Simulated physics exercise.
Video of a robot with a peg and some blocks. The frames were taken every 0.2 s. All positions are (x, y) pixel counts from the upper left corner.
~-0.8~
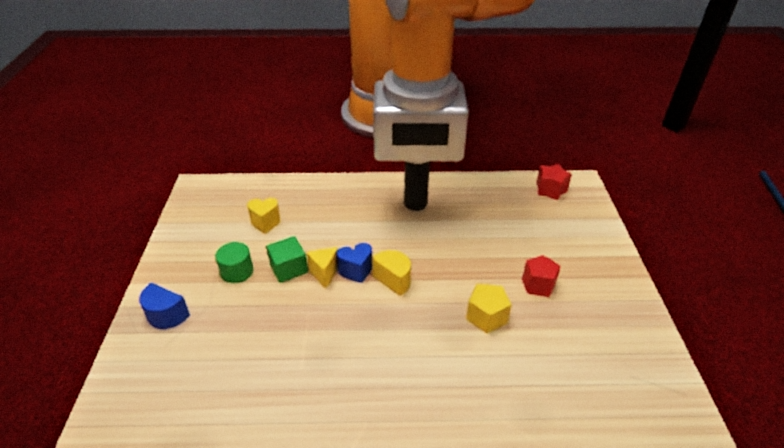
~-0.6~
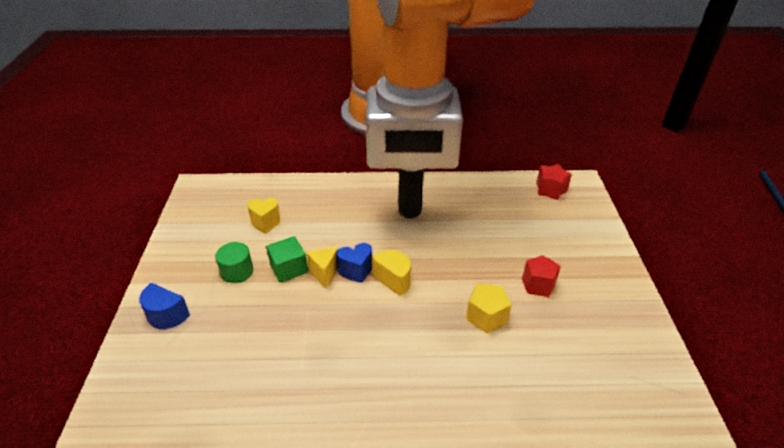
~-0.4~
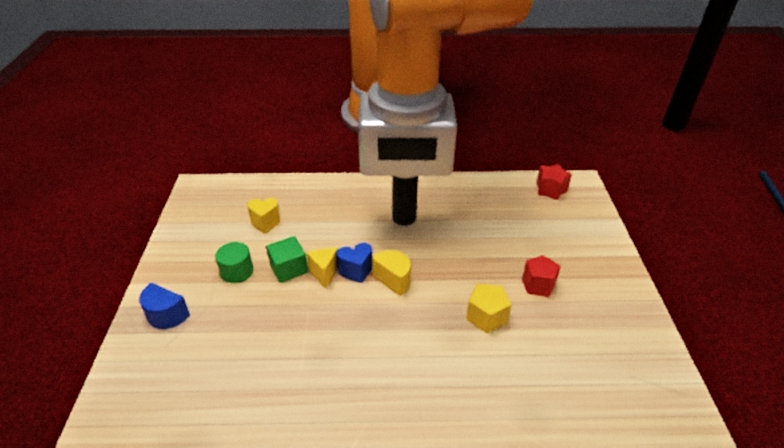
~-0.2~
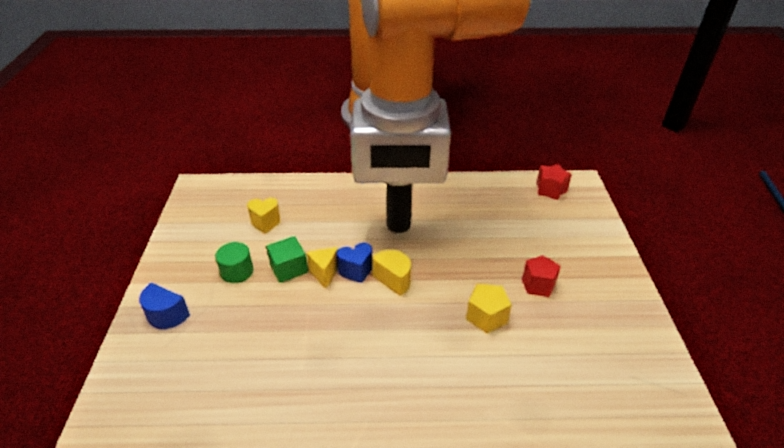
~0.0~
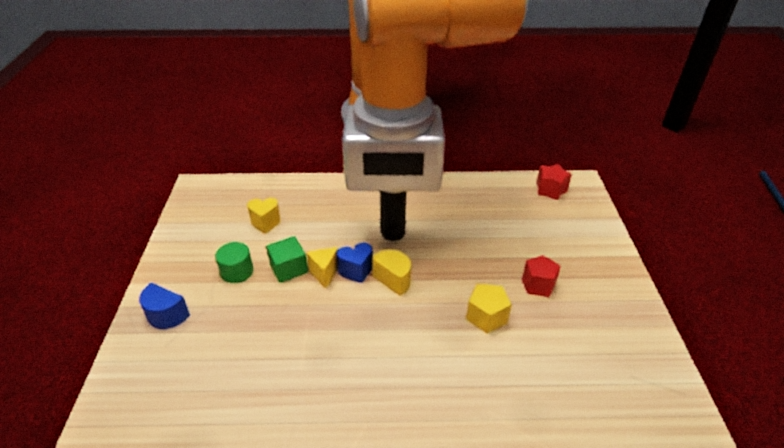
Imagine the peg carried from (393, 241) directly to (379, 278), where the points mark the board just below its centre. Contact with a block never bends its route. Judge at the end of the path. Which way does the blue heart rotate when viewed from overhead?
It twists with the clock when seen from above.
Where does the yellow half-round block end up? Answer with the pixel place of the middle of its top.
That would be at about pixel (397, 277).
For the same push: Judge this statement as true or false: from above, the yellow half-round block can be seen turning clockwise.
Answer: False.
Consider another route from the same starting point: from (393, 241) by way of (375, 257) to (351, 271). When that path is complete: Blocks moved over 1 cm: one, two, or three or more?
I count one.
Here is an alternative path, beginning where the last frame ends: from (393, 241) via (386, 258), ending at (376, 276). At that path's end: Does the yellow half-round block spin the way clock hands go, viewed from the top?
I believe not.
What follows on the original path. Halfway along, peg (386, 252); nothing pushed yet.
At the end, peg (379, 270); green square (283, 250); yellow triangular piece (319, 255), turned 15° anticlockwise; blue heart (346, 258), turned 35° clockwise; yellow half-round block (397, 277), turned 40° anticlockwise.
